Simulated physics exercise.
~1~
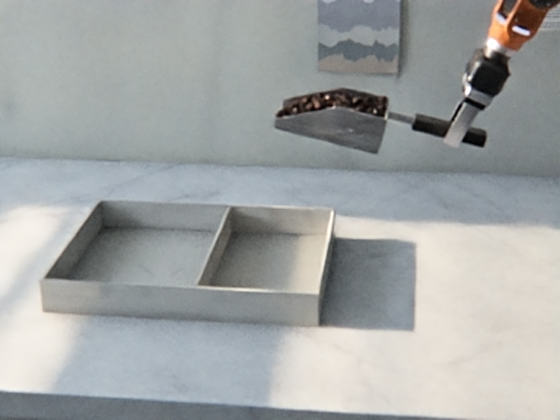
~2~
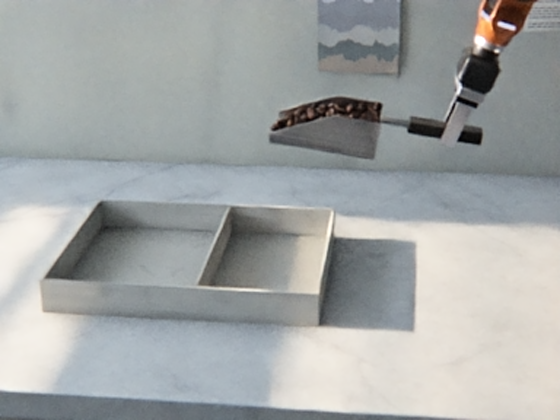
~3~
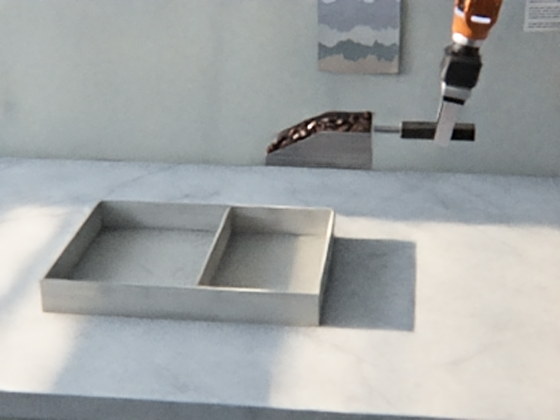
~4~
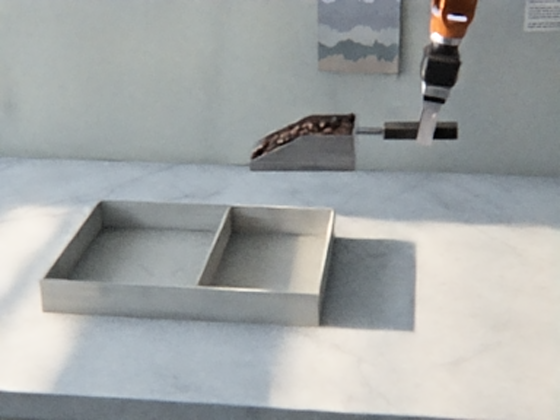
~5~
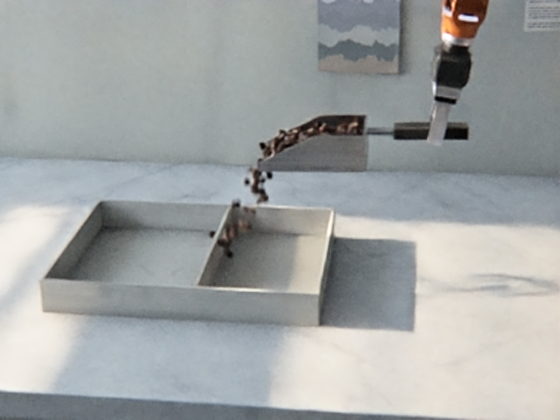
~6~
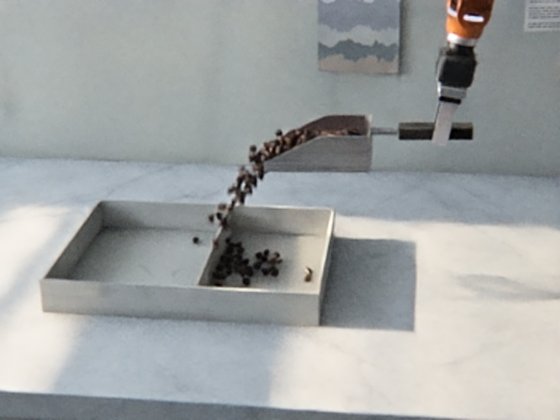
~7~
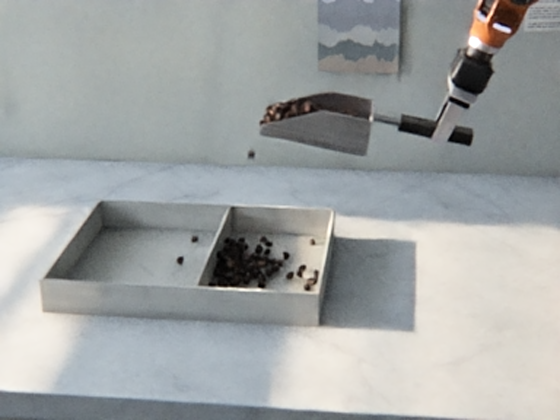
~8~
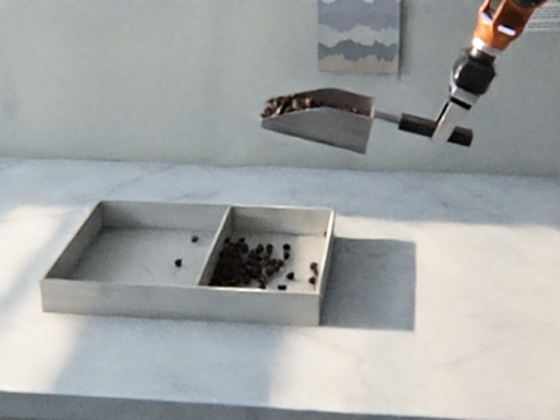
A robot arm tips some dark beans from a scoop, mostly into the tray's right part.
